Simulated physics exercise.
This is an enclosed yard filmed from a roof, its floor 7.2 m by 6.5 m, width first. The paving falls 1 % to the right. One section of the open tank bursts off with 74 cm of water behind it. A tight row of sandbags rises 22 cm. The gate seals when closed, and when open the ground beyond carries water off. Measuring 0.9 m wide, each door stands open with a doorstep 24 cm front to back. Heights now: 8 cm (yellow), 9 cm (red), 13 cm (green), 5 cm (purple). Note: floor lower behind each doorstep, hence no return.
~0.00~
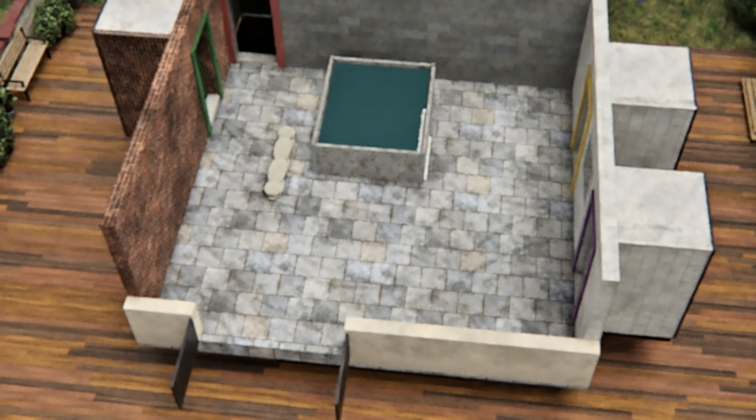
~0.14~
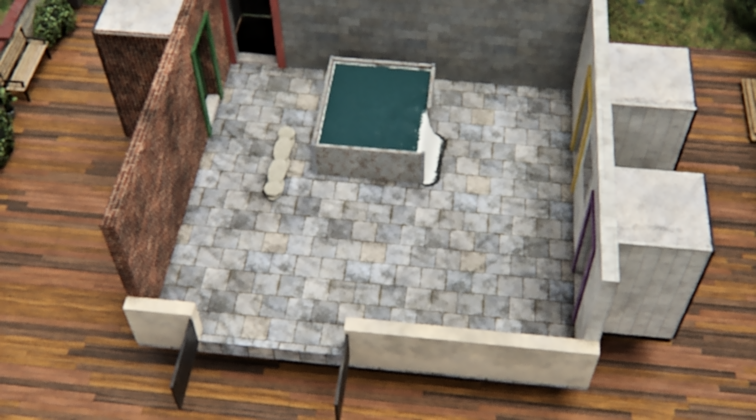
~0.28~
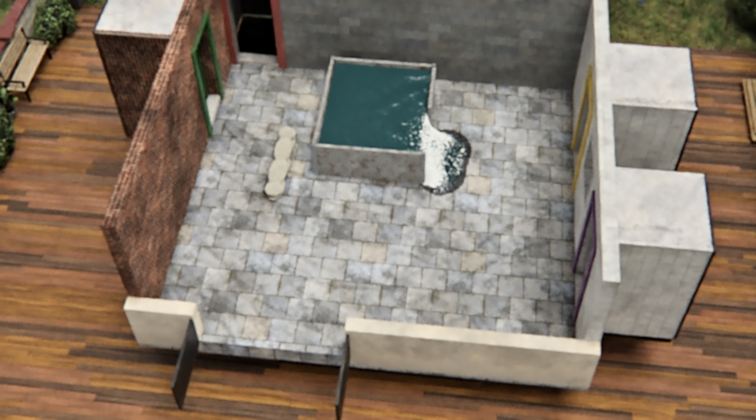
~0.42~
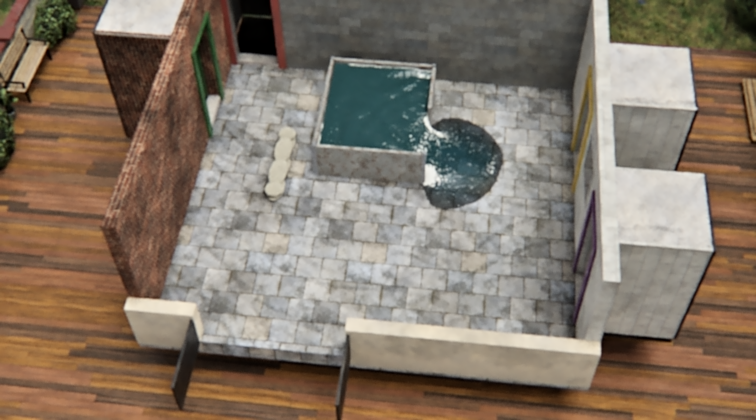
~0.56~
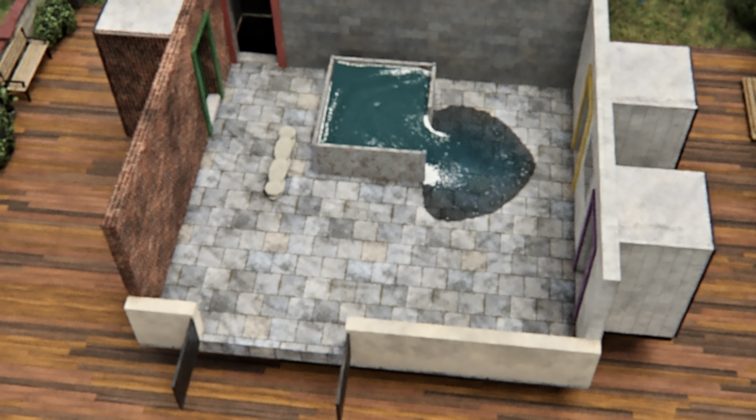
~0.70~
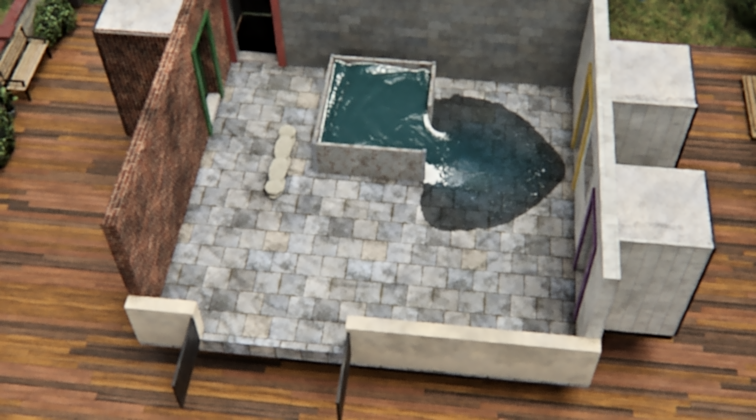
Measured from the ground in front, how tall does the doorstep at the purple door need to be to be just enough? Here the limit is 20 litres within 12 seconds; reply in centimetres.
It needs to be about 13 cm tall.
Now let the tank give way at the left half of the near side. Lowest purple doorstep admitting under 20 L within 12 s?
Some 7.0 cm.
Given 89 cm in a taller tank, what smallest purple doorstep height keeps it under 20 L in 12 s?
A step of about 16 cm does it.
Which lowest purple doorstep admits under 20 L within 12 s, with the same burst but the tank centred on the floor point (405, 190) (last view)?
It must be around 28 cm tall.
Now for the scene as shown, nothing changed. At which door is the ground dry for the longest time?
It's the green one.
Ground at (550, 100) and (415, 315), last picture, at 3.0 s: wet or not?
First soaked, then untouched.
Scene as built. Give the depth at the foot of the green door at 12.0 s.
Roughly 4.0 cm deep.
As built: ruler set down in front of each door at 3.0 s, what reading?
Lab note, depth in cm: Yellow 27; red 0; green 0; purple 12.
After 1.4 s water covers 25 % of the floor, deepest (40 cm) near (435, 162); it has not reached the purple door.
After 3.0 s water covers 35 % of the floor, deepest (34 cm) near (567, 363); 12 cm at the purple door, 39 litres in over its 5 cm doorstep.
After 12.0 s water covers 95 % of the floor, deepest (11 cm) near (567, 344); 10 cm at the purple door, 172 litres in over its 5 cm doorstep.
At the purple door as built, the water arrived by 1.6 s and peaked near 16 cm at 2.0 s.
With a doorstep of 12 cm, 27 litres would have come in within the 12 s; with 14 cm, 13 litres. So under 20 litres takes about 13 cm.
